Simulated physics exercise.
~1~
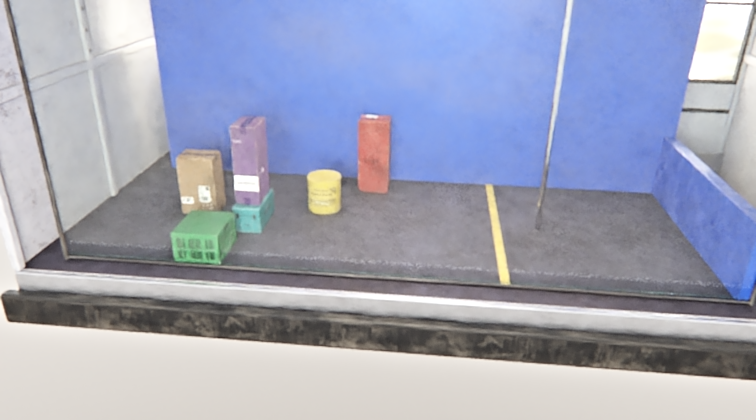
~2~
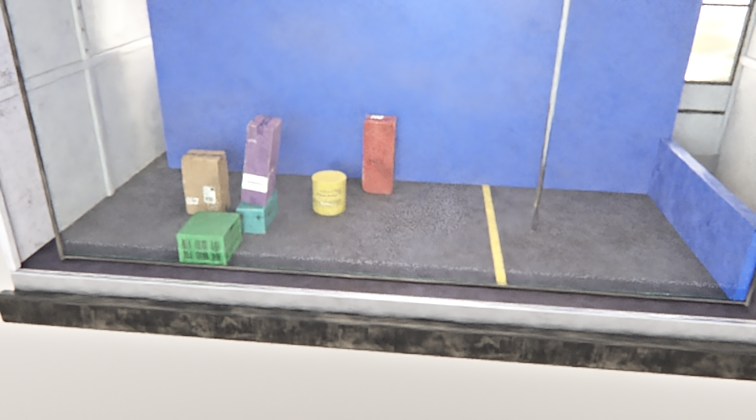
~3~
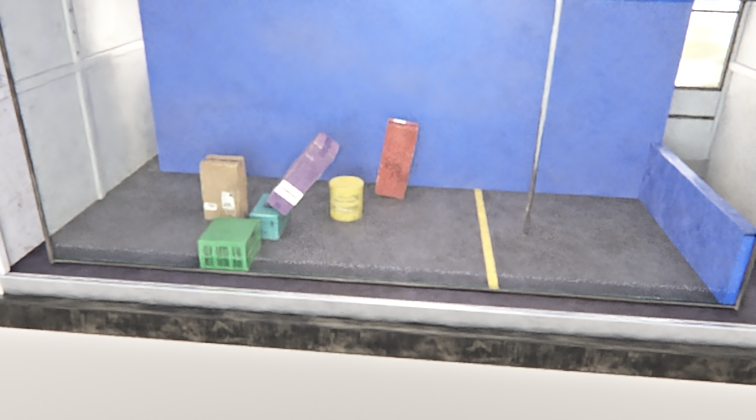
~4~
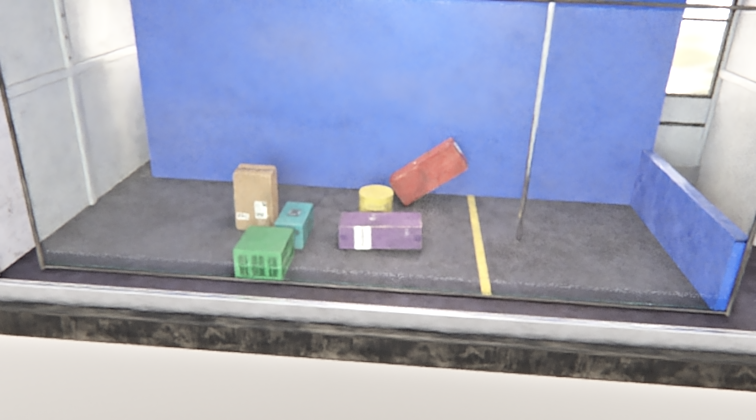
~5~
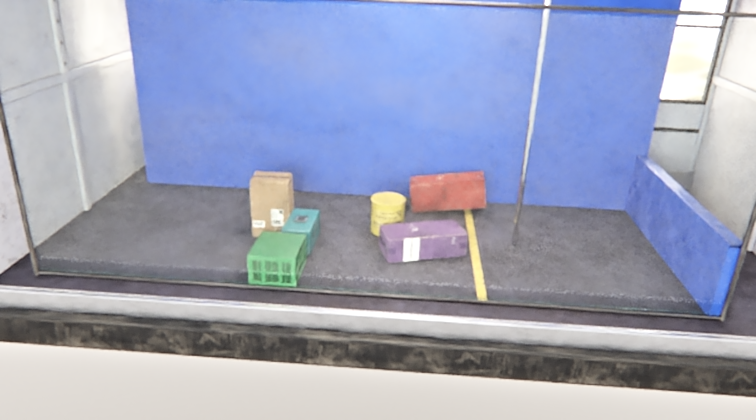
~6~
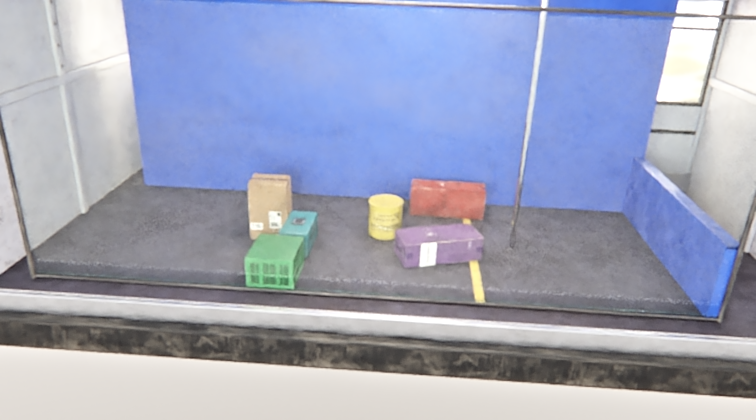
In this clip, boxes, a green crate and a yellow bucket slide right across a blue-walled bay as the purple and red tall boxes topple onto their sides; everything settles, the brown pack still upright and the red box short of the yellow line.
